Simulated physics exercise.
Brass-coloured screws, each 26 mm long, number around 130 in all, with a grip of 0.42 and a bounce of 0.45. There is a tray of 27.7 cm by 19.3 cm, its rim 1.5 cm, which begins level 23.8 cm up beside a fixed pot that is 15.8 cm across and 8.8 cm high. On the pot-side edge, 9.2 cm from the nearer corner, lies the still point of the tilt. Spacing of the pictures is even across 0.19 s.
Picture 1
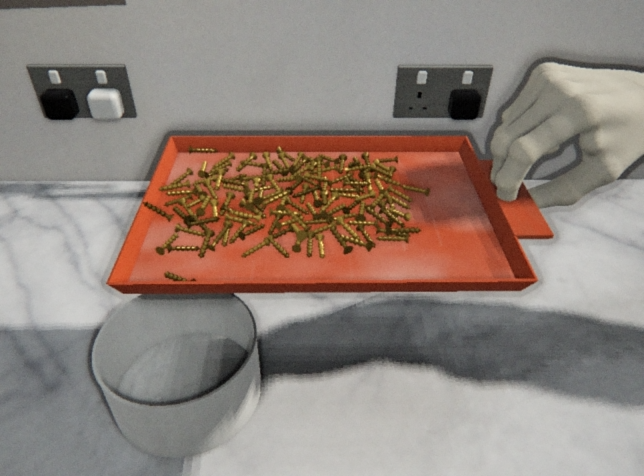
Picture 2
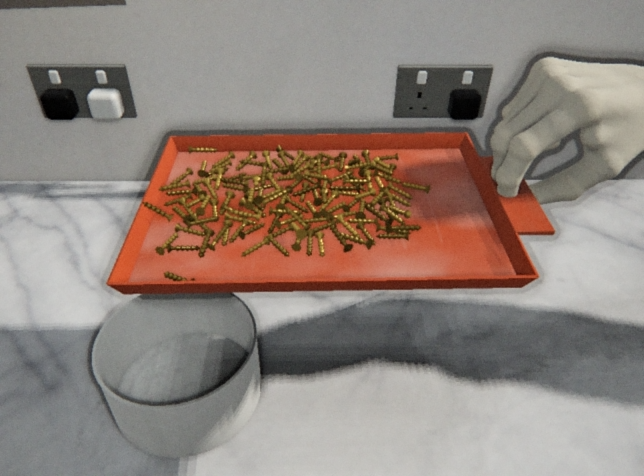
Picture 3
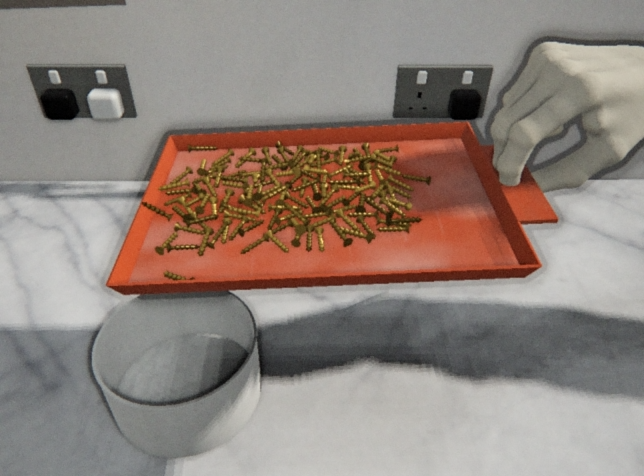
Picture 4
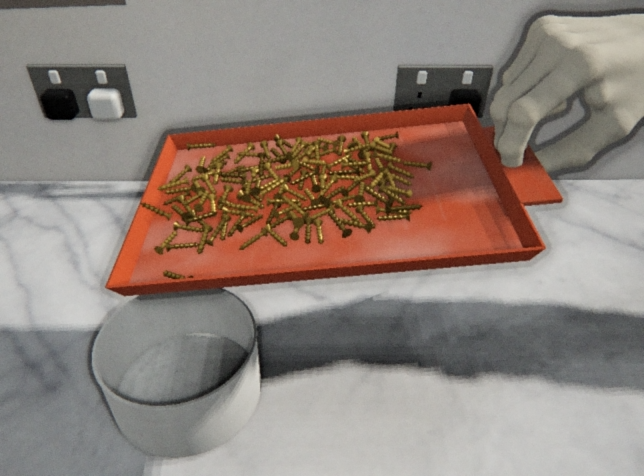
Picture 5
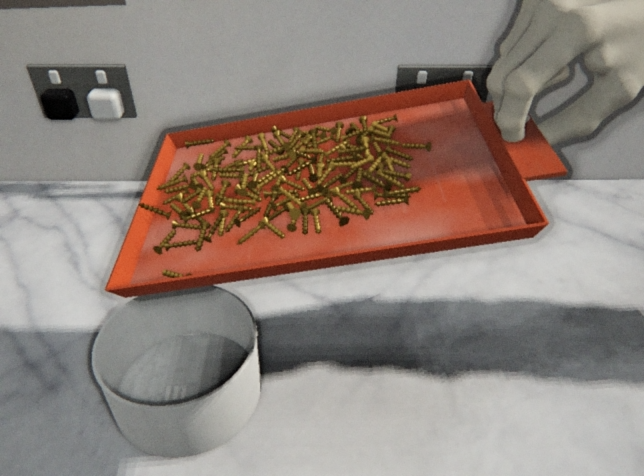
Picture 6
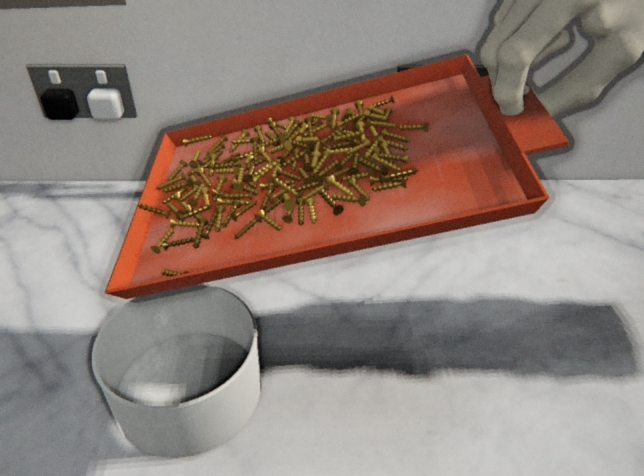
In the video, a hand grips the tab at the right end of a red tray holding a pile of brass-coloured screws and gradually raises that end, while a round grey pot stays still below the tray's left side.
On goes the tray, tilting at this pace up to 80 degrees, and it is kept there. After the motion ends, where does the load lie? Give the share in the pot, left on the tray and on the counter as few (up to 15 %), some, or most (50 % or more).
Pot: Some; tray: Few; counter: Most.
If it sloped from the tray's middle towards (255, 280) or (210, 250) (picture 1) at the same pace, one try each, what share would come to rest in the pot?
Estimate: Some 20 % and some 20 % respectively.
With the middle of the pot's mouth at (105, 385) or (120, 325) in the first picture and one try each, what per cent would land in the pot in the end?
Close to 75 in a hundred, then close to 60 in a hundred.
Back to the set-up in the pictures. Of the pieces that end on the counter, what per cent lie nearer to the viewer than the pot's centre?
Share: Roughly 80 %.
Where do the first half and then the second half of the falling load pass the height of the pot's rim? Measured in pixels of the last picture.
First near (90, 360), later near (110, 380).
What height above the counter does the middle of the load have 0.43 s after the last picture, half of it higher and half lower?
Height: Around 24 cm.
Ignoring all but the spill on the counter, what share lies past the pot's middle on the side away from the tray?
100 %.
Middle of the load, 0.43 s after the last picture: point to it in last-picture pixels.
The middle of the load should be near (125, 221) then.
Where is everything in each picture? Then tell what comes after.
Tray tilt 0 degrees, front corners at (119, 277) and (526, 274); middle of the pieces at (284, 201); pot at (176, 338), in the first picture.
Tray tilt 1 degrees, front corners at (118, 277) and (527, 271); middle of the pieces at (284, 200), in the second picture.
Tray tilt 3 degrees, front corners at (118, 278) and (530, 260); middle of the pieces at (283, 195), in the third picture.
Tray tilt 7 degrees, front corners at (117, 280) and (533, 243), lowest corner left front; middle of the pieces at (282, 189), in the fourth picture.
Tray tilt 11 degrees, front corners at (116, 282) and (535, 219), lowest corner left front; middle of the pieces at (279, 180), in the fifth picture.
Tray tilt 16 degrees, front corners at (115, 284) and (535, 193), lowest corner left front; middle of the pieces at (276, 172); pot at (176, 338), in the sixth picture.
Then, 0.26 s after the last picture, tilt 48 degrees; the tray holds 100 %, the pot 0 %.
Then, 0.43 s after the last picture, tilt 69 degrees; the tray holds 80 %, the pot 0 %.
Then, 0.73 s after the last picture, tilt 80 degrees; the tray holds 0 %, the pot 30 %.
In the end, pot 35 %, tray 0 %, counter 65 %.
